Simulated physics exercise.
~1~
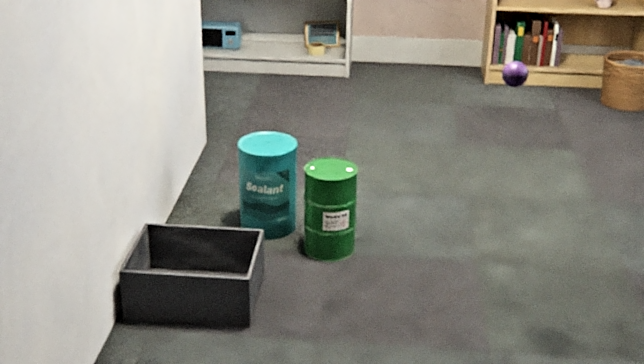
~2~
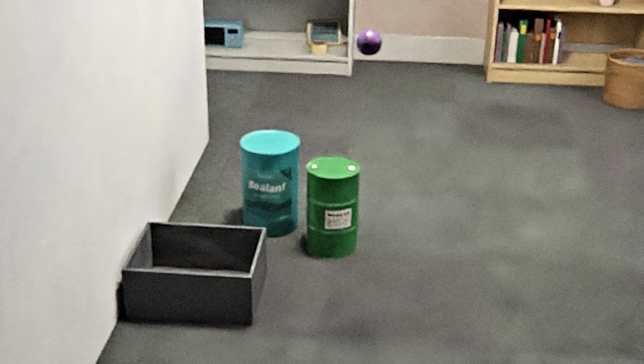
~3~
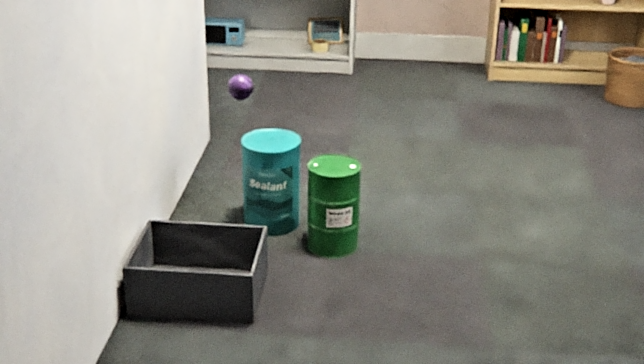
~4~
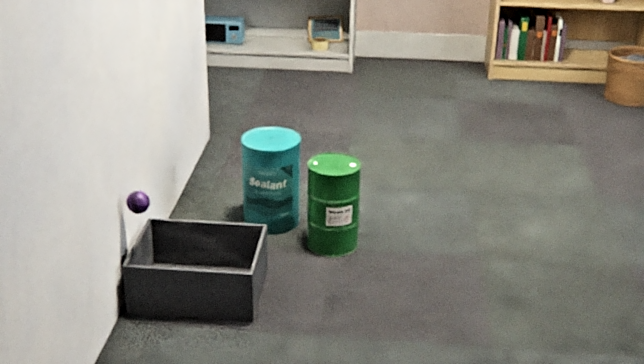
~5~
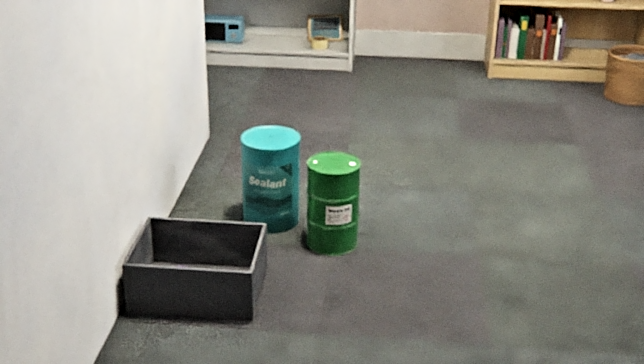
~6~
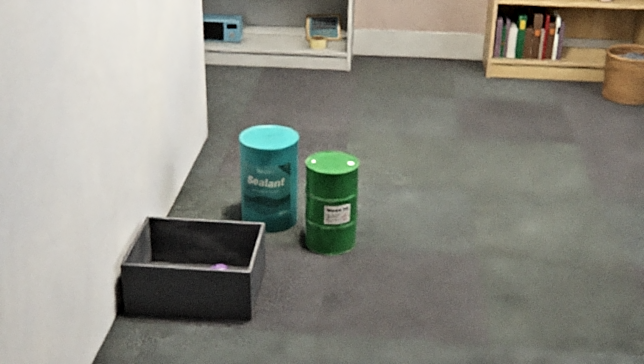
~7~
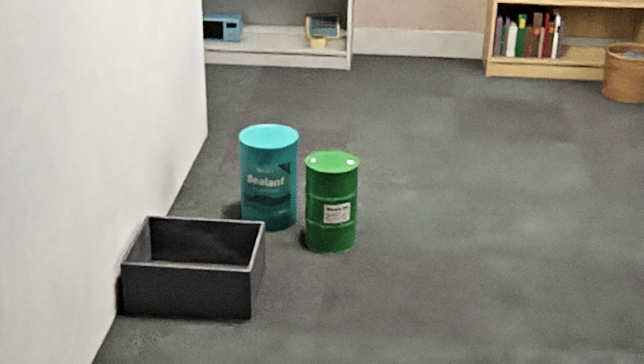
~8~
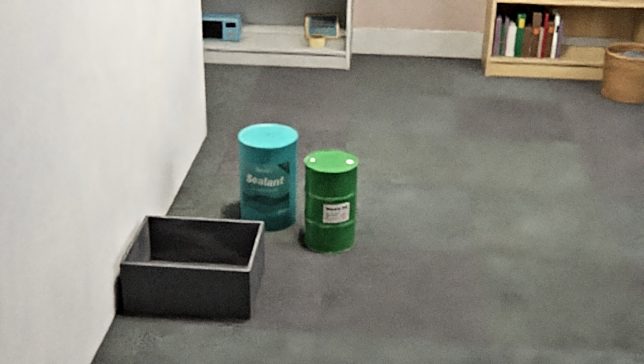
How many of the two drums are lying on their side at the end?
None of them are; the green drum and the turquoise drum both remain upright.
At first, a purple ball is in the air at the upper right of a room with a grey floor, where a turquoise drum and a green drum stand behind a dark open box by a white wall. The ball sails left, passing in front of the shelves at the back. It carries on past the turquoise drum and drops toward the box, close to the wall. It goes out of sight, then shows briefly low inside the box, farther right. At the end the ball is hidden within the box, and both drums still stand in place.
